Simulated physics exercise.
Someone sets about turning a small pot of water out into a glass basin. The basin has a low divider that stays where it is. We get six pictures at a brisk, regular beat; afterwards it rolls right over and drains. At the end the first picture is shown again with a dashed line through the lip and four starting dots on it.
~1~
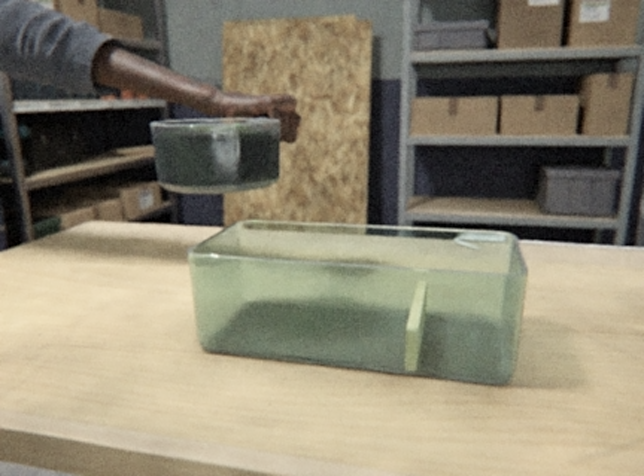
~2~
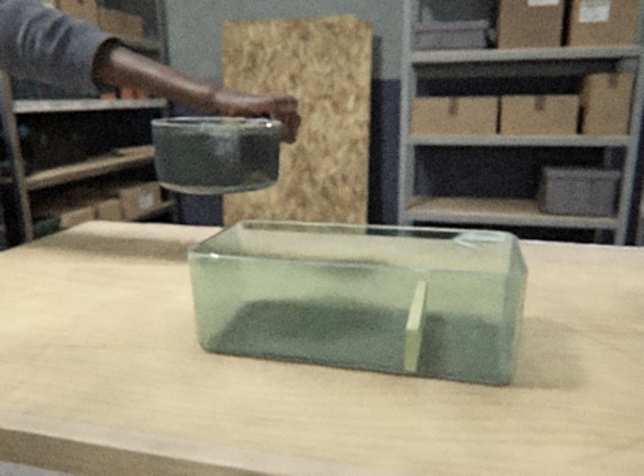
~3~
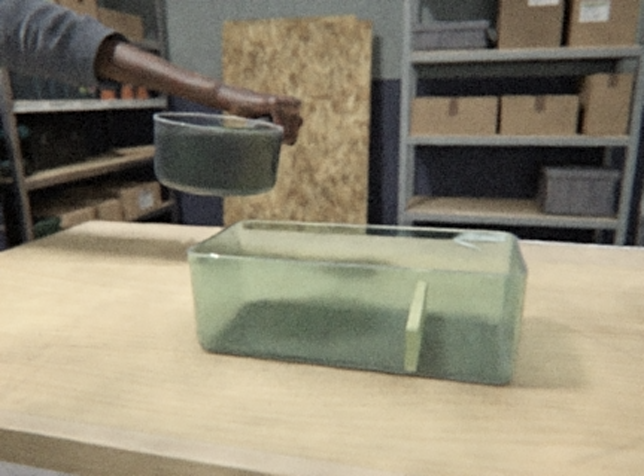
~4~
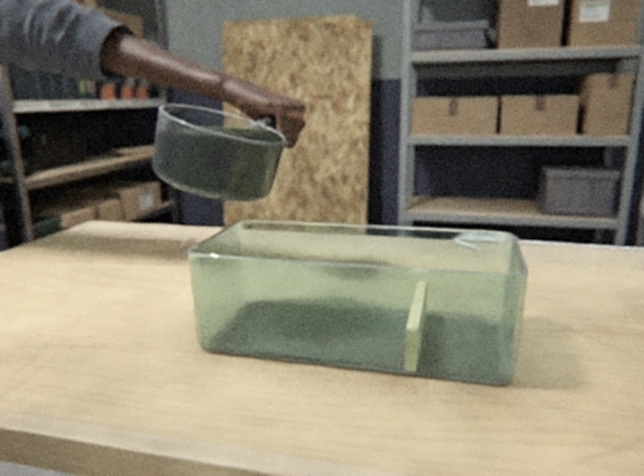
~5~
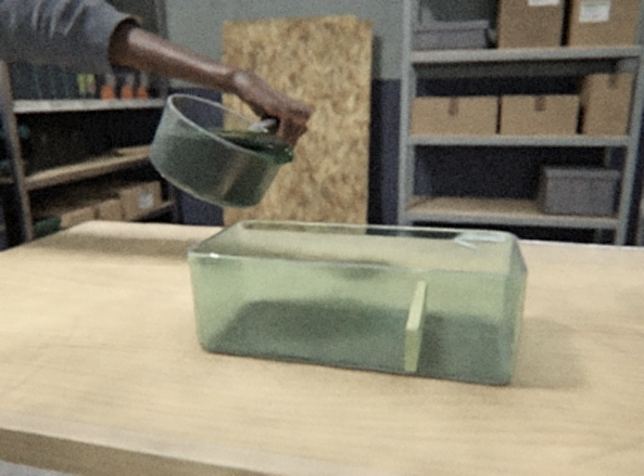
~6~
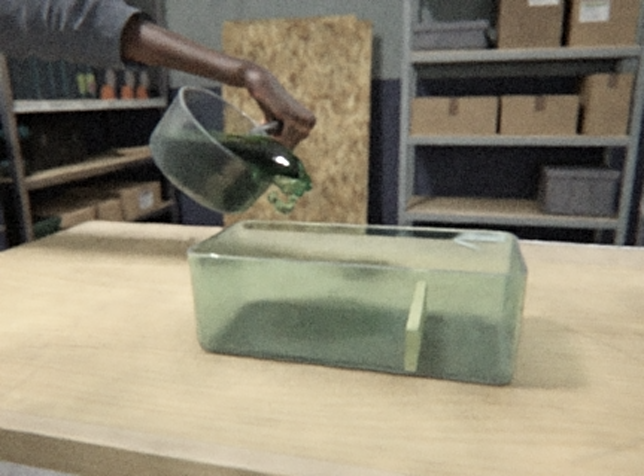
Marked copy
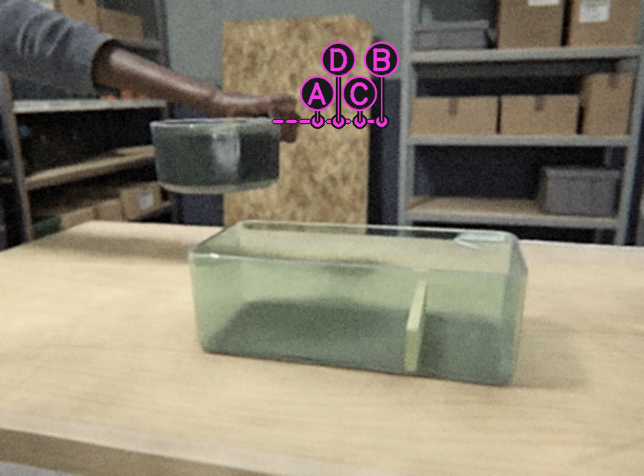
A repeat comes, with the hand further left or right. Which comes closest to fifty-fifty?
B beats the others.
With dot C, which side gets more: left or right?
The left one.
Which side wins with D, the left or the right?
The left one.
In magenta, A at (317, 121); B at (381, 121); C at (359, 121); D at (338, 121).
If A is chosen, about 88 % ends left of the wall and 11 % right of it.
If B is chosen, about 51 % ends left of the wall and 47 % right of it.
If C is chosen, about 70 % ends left of the wall and 26 % right of it; 4 % is lost outside.
If D is chosen, about 90 % ends left of the wall and 7 % right of it; 3 % is lost outside.
